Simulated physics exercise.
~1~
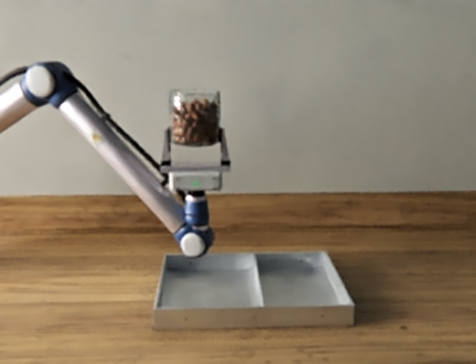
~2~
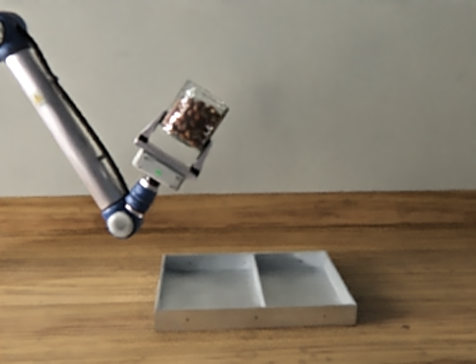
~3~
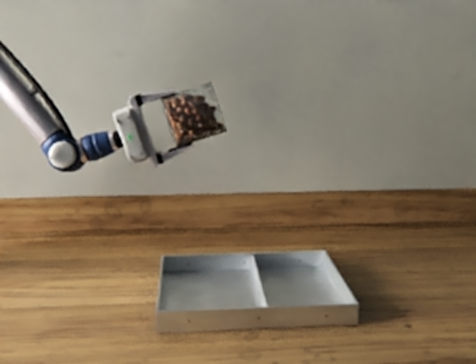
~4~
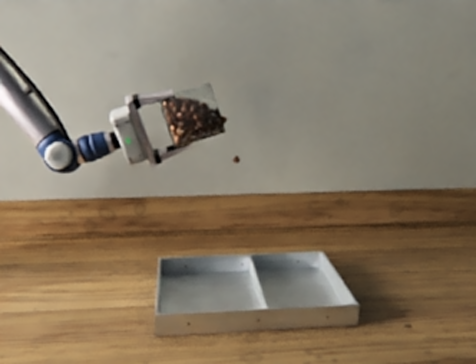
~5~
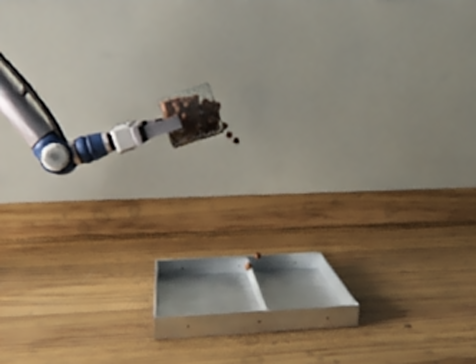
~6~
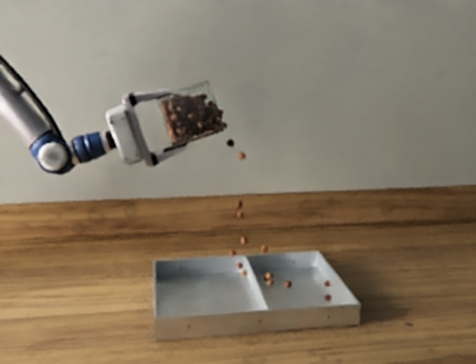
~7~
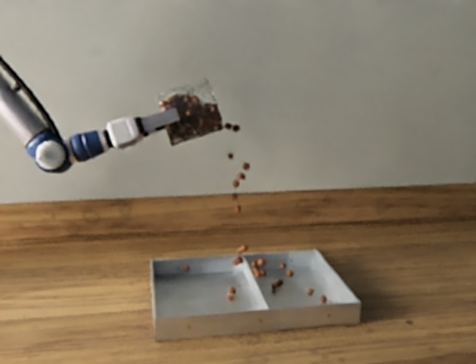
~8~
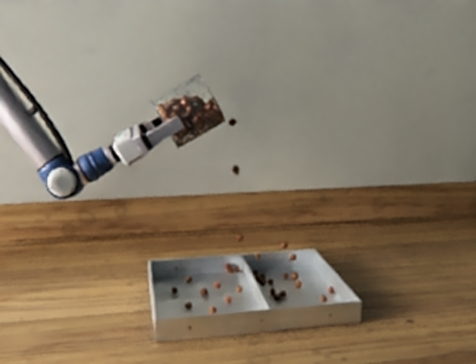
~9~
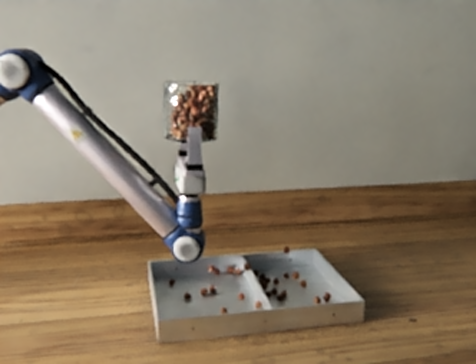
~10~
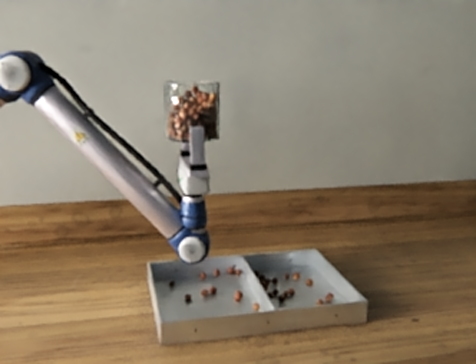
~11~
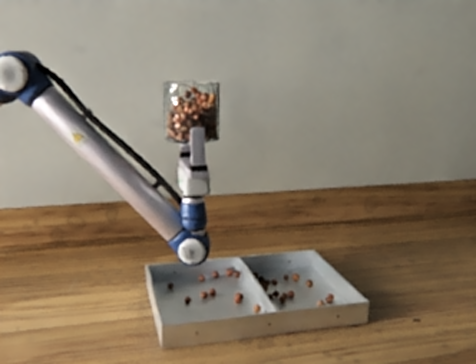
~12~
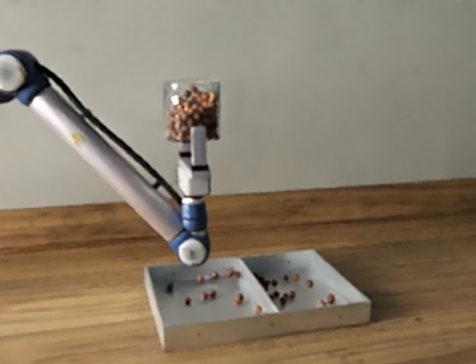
On a wooden table against a grey wall, a robot arm tipped a clear beaker of hazelnuts and twisted it, sprinkling some into both parts of a divided tray, then turned it upright with most of the nuts still inside.
